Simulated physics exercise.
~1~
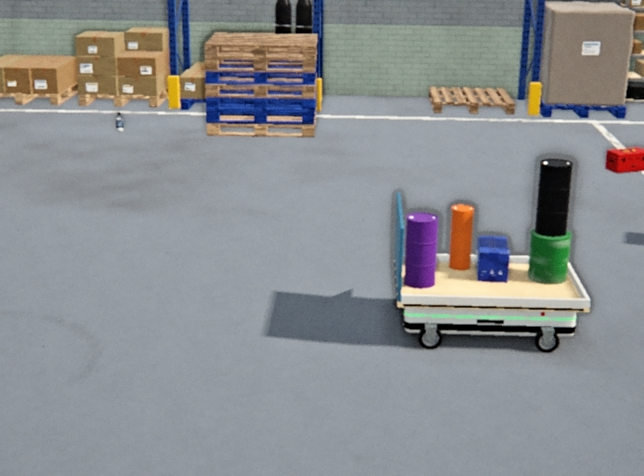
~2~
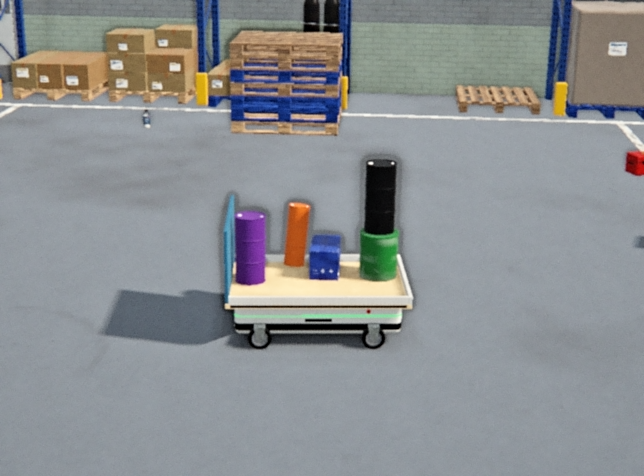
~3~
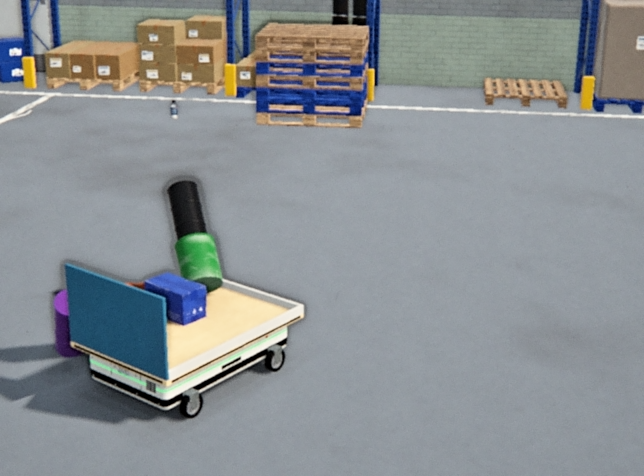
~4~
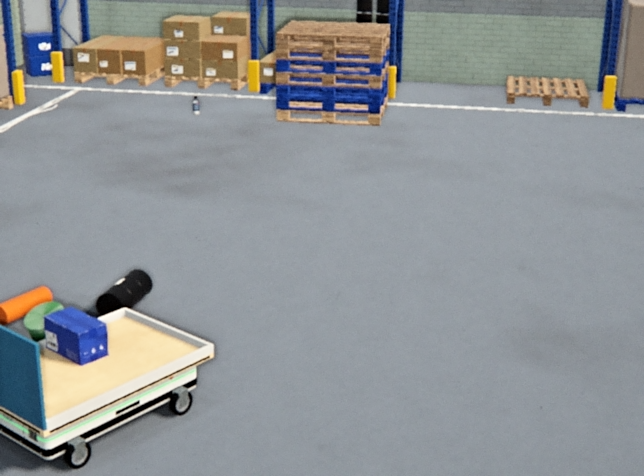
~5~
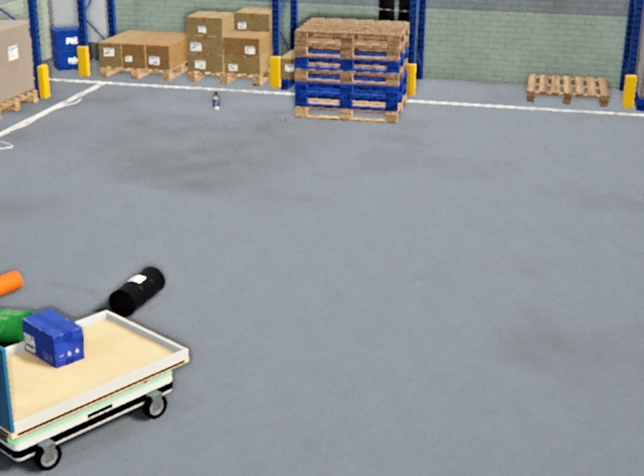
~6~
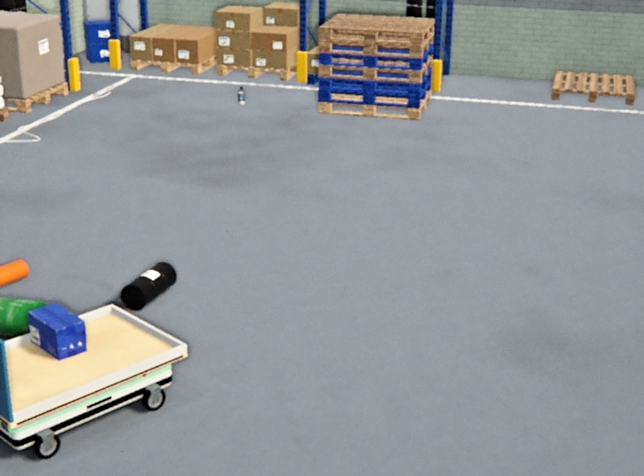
A flat cart with a blue board at its left end rolls leftward across a grey warehouse floor, seen from slightly above, with stacked pallets and boxes behind. It carries a purple canister, an orange canister, a blue parcel and a black canister standing on a green pail. As the cart swings round toward the viewer, the orange canister tips, the purple one drops beyond the board, and the black canister and green pail lean over. The pail and the black and orange canisters topple off the far side. The cart comes to rest at lower left, the blue parcel still aboard.
